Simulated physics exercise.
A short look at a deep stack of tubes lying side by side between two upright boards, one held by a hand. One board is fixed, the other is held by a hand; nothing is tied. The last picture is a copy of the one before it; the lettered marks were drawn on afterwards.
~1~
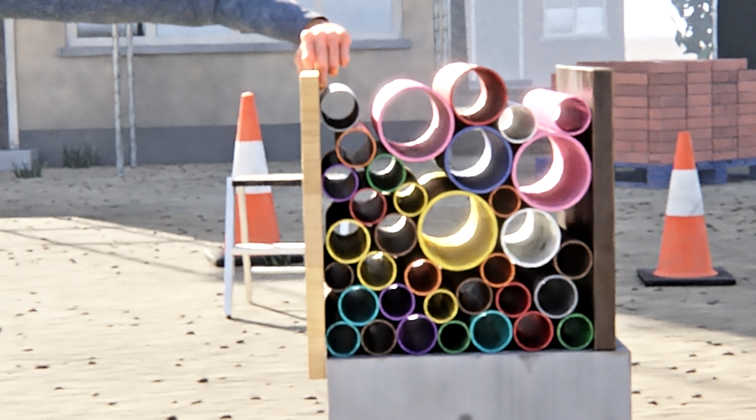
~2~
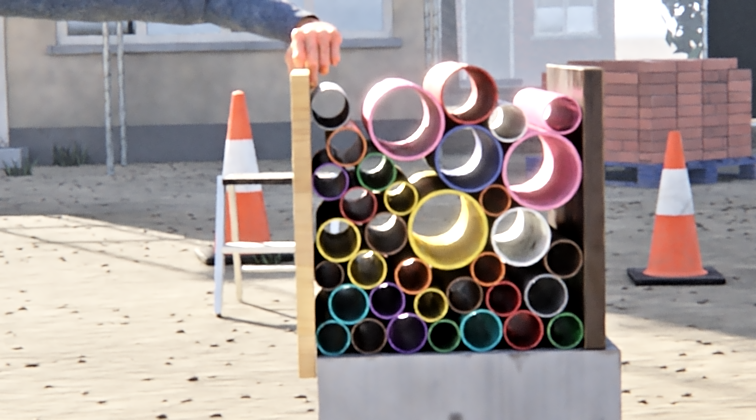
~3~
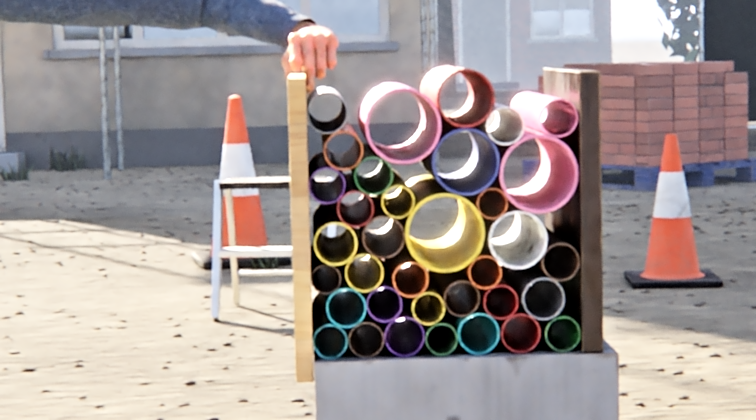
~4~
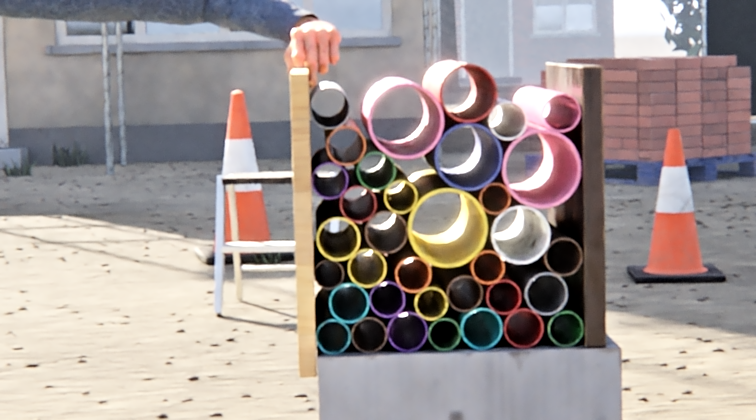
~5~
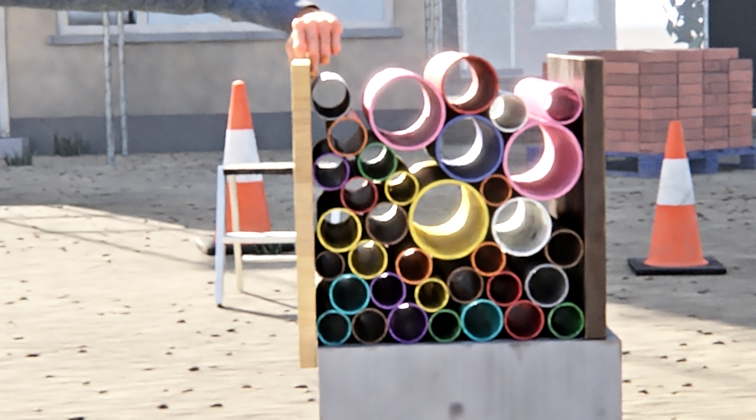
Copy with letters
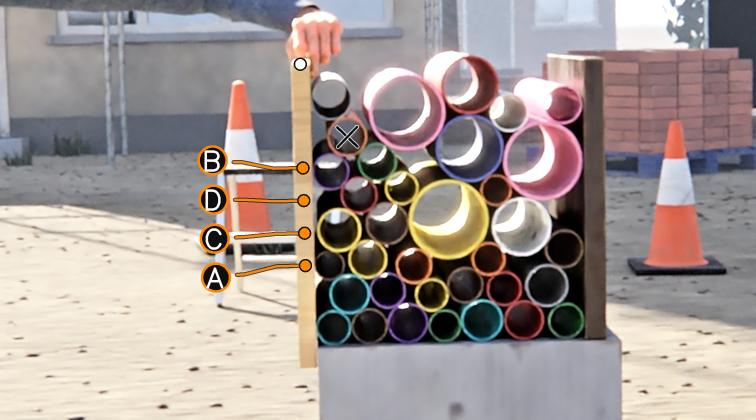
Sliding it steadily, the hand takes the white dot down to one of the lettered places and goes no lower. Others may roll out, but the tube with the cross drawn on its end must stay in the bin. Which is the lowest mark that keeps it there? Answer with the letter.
The last mark within the limit is D.
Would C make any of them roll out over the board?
Yes.
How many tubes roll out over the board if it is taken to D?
With D, one.
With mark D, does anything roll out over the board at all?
Yes, at D.
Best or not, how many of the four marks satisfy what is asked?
Two of the four.
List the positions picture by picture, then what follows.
A red tube (533, 331); a purple tube (397, 301); a brown tube (339, 277), in the first picture.
A brown tube (329, 275); a pink tube (542, 171), in the second picture.
An orange tube (492, 203); an orange tube (344, 150), in the third picture.
Side board (304, 210); a turquoise tube (333, 337), in the fourth picture.
A red tube (524, 320); a purple tube (388, 290); a brown tube (330, 265), in the fifth picture.
On the marked copy, A at (305, 266); B at (303, 168); C at (304, 233); D at (304, 200); the cross at (348, 137); the white dot at (300, 64).
Taking D. A third of the way, top of the board (311, 127).
Two thirds of the way, top of the board (313, 197).
When it is over, top of the board (313, 200), one out over the board, the crossed one still inside.
As for the rest, A lets the crossed one out; B keeps the crossed one inside; C lets the crossed one out.
